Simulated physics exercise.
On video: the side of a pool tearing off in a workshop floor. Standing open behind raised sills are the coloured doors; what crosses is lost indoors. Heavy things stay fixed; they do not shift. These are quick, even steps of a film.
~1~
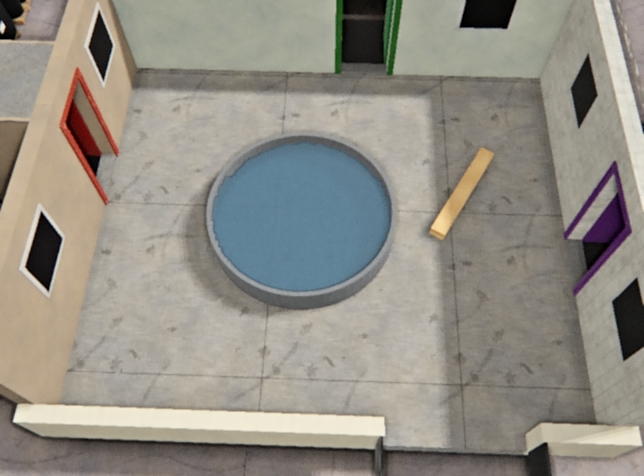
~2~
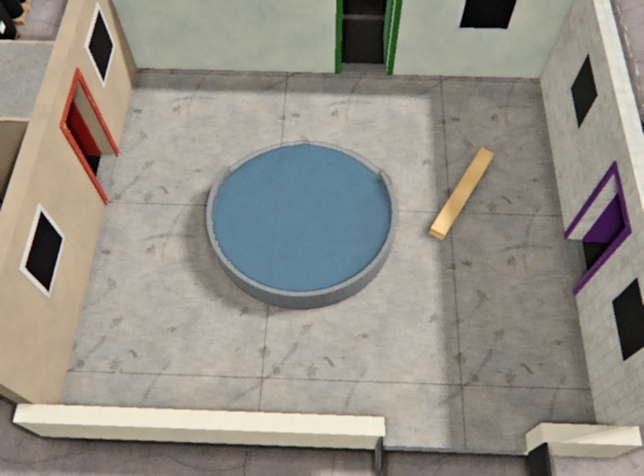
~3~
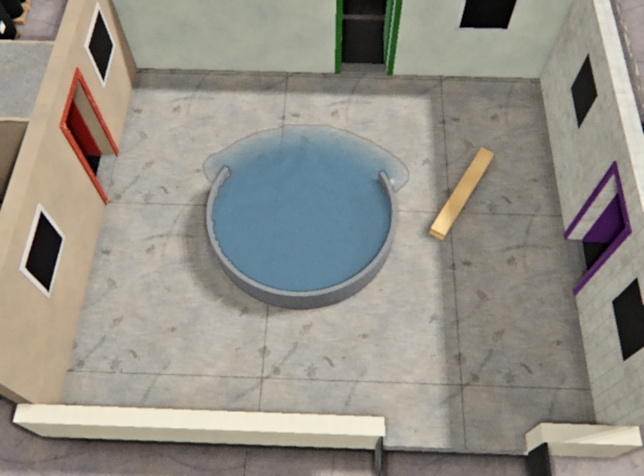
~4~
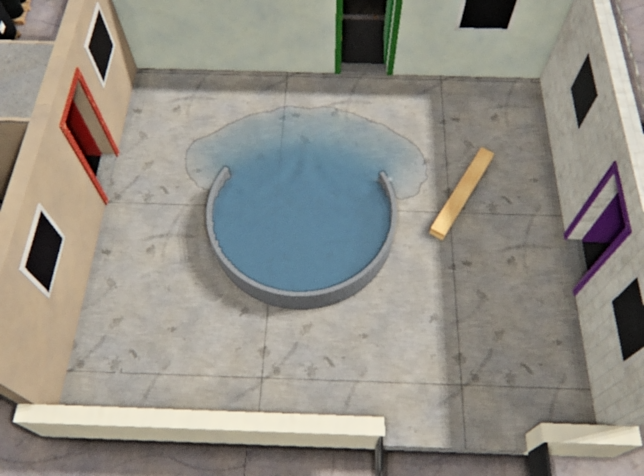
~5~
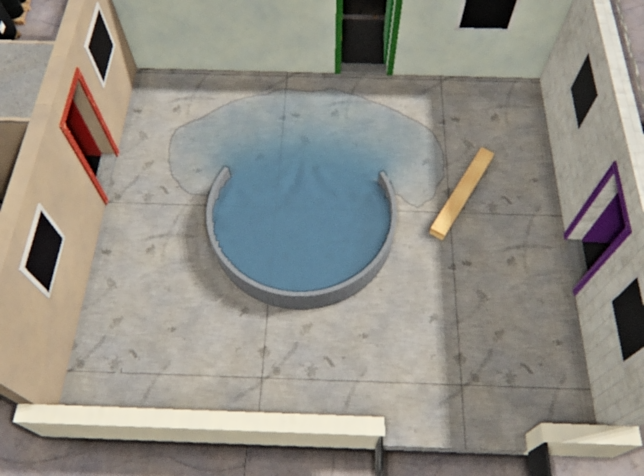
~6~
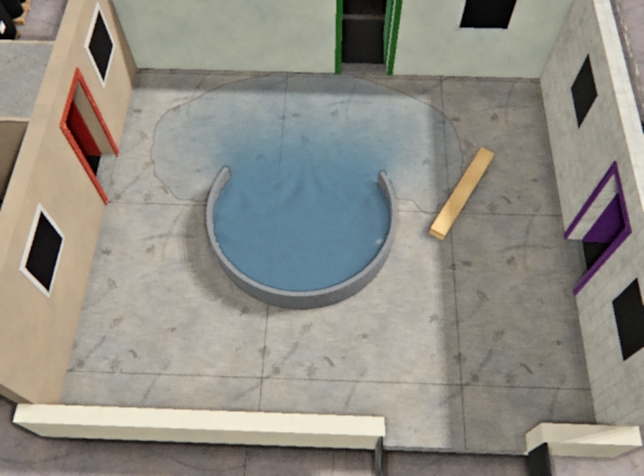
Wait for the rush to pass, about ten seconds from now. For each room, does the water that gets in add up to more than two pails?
Red door: Up to two buckets, green door: Above two buckets, purple door: Up to two buckets.
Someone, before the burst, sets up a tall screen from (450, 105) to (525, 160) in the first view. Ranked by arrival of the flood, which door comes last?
That's the one in purple.
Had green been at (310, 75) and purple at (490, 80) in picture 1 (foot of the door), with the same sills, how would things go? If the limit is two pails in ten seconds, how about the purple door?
For the purple door, the answer is that it crosses the line.
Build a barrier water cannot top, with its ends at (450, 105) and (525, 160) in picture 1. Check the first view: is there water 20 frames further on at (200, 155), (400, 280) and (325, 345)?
Submerged; untouched; untouched.
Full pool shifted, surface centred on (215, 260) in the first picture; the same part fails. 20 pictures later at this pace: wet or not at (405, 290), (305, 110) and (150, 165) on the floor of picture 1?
First one stays unwetted, next one gets inundated, last one gets inundated.
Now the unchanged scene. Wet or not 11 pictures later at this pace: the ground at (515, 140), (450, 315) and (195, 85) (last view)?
In turn: Flooded, clear, wet.
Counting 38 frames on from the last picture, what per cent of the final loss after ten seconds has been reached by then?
Result, approximate: 70 per cent.
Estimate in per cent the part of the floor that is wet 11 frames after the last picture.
Near 35 in a hundred.
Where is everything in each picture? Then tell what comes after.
Still water in the pool at (302, 211), in the first picture.
Water pours out on the pool's far side and has run to a hidden place, in the second picture.
Water pours out on the pool's far side and has run to (403, 180), in the third picture.
Water pours out on the pool's far side and has run to (419, 177), in the fourth picture.
The front is at (177, 141), out from the gap on the pool's far side, in the fifth picture.
Water pours out on the pool's far side and has run to (163, 125), in the sixth picture.
A moment on, water covers 35 % of the floor; the red door not reached, the green door over two buckets in, the purple door not reached.
Next, water covers 35 % of the floor; the red door wet at the sill, nothing in, the green door far over two buckets in, the purple door not reached.
Then, water covers 40 % of the floor; the red door wet at the sill, nothing in, the green door far over two buckets in, the purple door not reached.
Later, water covers 80 % of the floor; the red door wet at the sill, nothing in, the green door far over two buckets in, the purple door wet at the sill, nothing in.
In the end, water covers 95 % of the floor; the red door wet at the sill, nothing in, the green door far over two buckets in, the purple door wet at the sill, nothing in.
